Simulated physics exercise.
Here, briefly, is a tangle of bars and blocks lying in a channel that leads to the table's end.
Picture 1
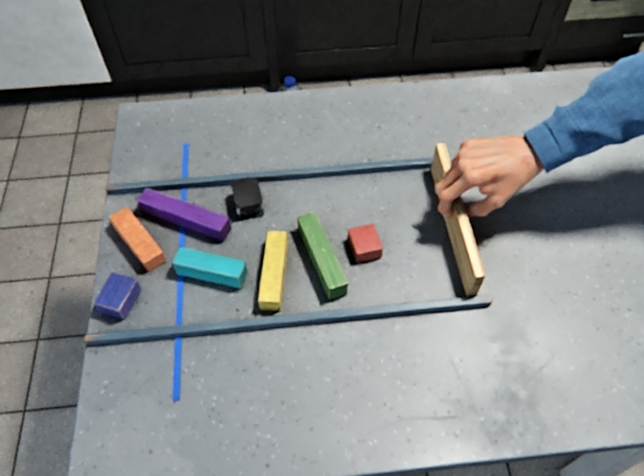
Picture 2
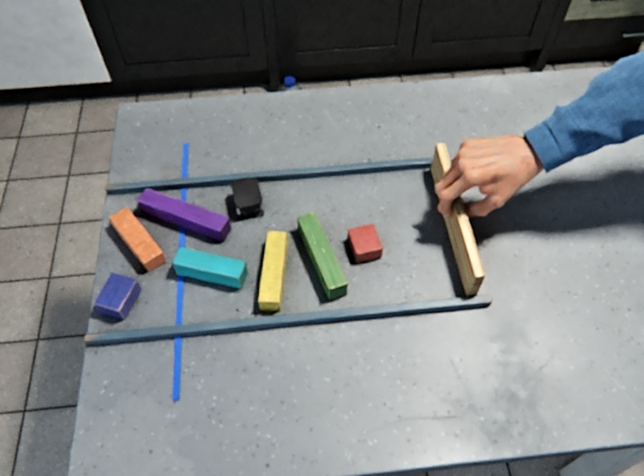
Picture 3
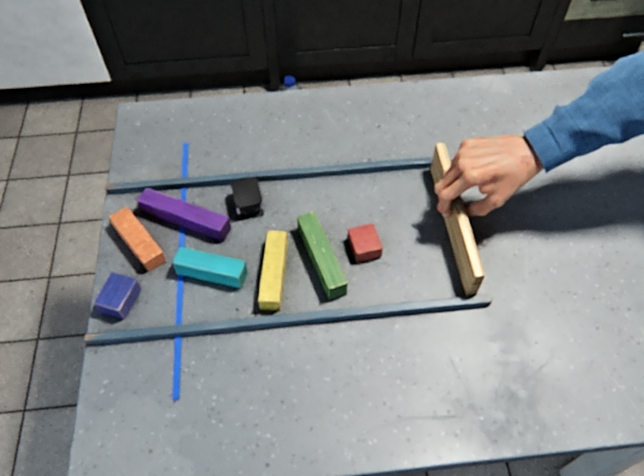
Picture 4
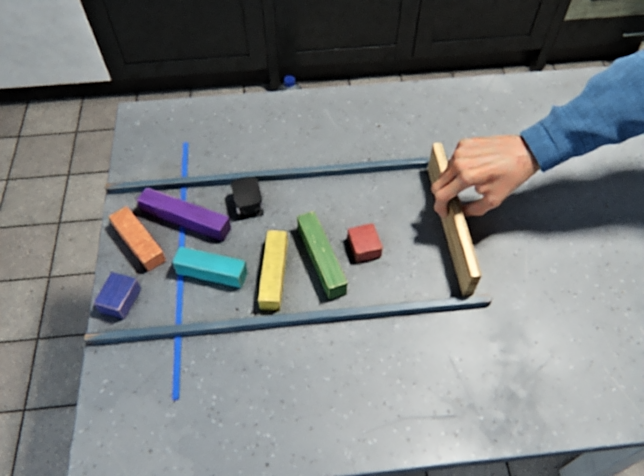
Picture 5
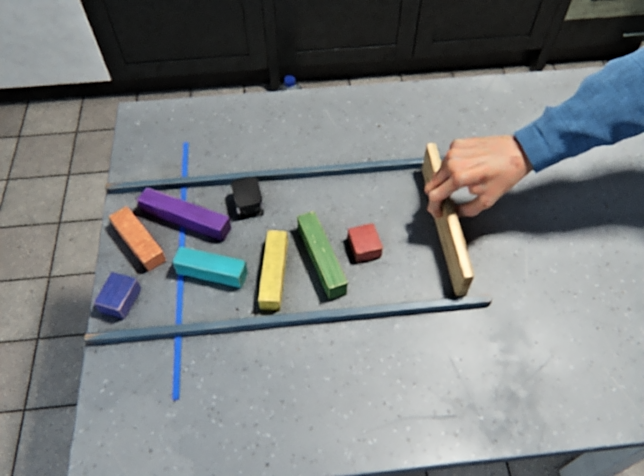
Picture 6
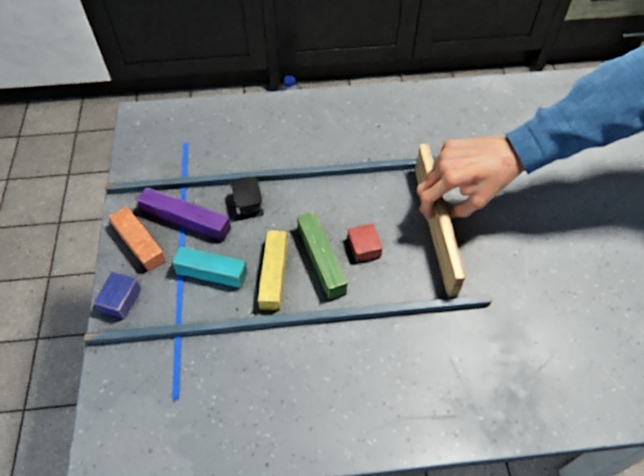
On a gray tabletop, a hand held a wooden board upright at the right end of a channel of scattered colored blocks, then slid it slightly left while the blocks stayed still.
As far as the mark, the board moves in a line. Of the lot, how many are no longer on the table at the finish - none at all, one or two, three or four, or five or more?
By the finish, one or two are off it.
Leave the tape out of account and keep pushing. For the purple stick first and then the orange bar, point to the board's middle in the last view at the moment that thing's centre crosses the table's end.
Roughly (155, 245); roughly (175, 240).
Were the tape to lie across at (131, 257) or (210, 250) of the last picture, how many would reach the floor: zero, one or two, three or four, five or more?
First tape: At least five; second: None at all.
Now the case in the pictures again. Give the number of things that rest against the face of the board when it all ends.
The answer is 2.
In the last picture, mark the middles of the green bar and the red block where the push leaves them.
They come to rest around (140, 277) and (165, 260).
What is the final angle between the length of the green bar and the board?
It measures close to 5 degrees.
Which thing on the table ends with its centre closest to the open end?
It's the orange bar.
A little later, none off yet; blue block at rest near (118, 295); orange bar at rest near (137, 238); purple stick at rest near (184, 214).
Next, none off yet; blue block at rest near (118, 295); orange bar at rest near (131, 237); purple stick shifted a little near (165, 211).
When it is over, the number that fall off is one or two; down, blue block.
